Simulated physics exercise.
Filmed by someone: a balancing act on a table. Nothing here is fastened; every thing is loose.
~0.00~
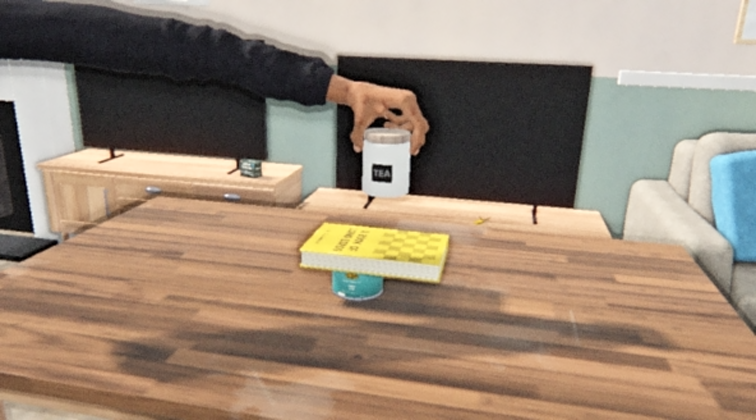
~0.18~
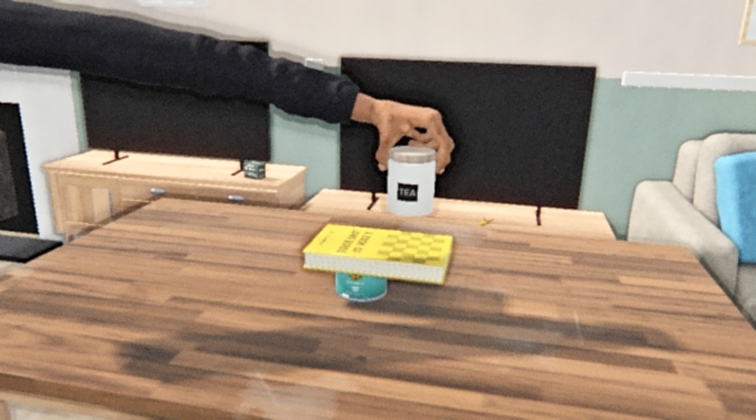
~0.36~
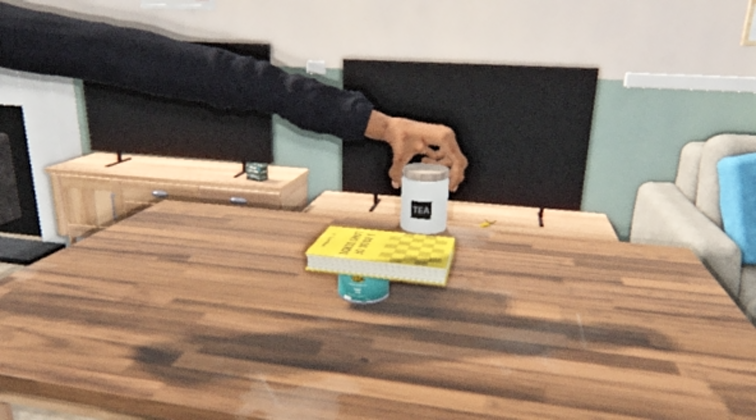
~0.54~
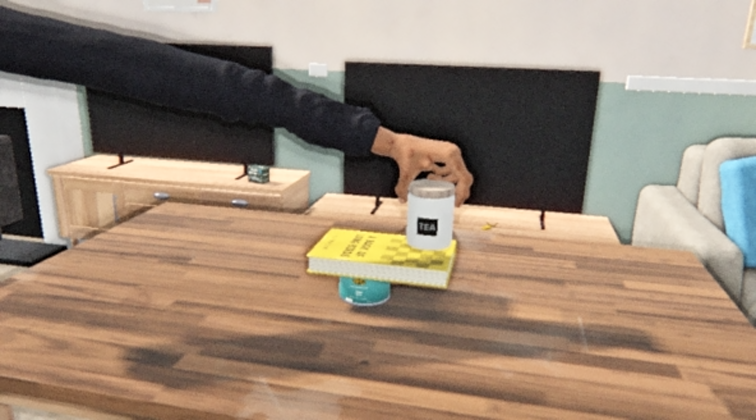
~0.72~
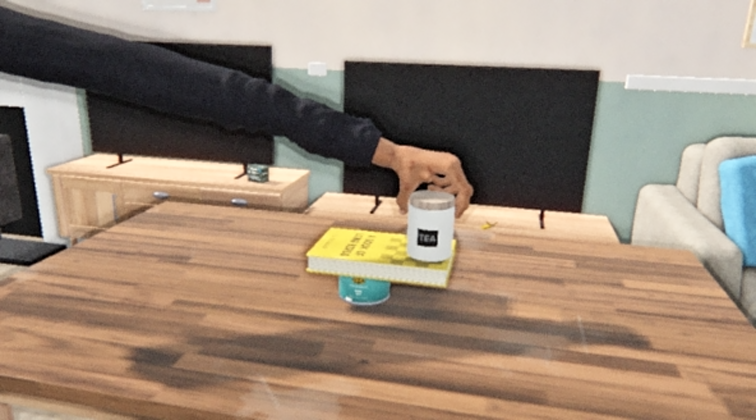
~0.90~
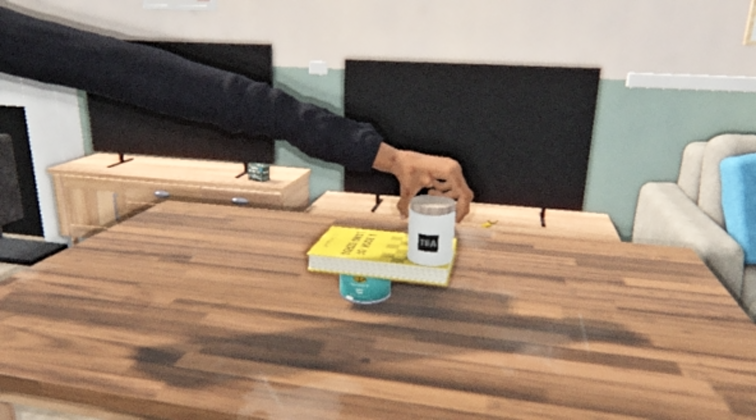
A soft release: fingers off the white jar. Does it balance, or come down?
Down it goes.
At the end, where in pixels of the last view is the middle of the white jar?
It ends near (491, 289).
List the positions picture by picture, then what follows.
The first frame shows still above its spot; white jar (386, 162).
The second frame shows still above its spot; white jar (411, 180).
The third frame shows still above its spot; white jar (425, 198).
The fourth frame shows still above its spot; white jar (430, 214).
The fifth frame shows still above its spot; white jar (431, 225).
The sixth frame shows in place under the hand; white jar (431, 230).
After 1.20 s, white jar now fallen; yellow book tipped 30° from how it was.
After 1.40 s, yellow book tipped 31° from how it was.
At rest (3.5 s), fallen, white jar; the other 2 in place. Seen from the same camera at the end, white jar near (491, 289). The stack loses its balance.
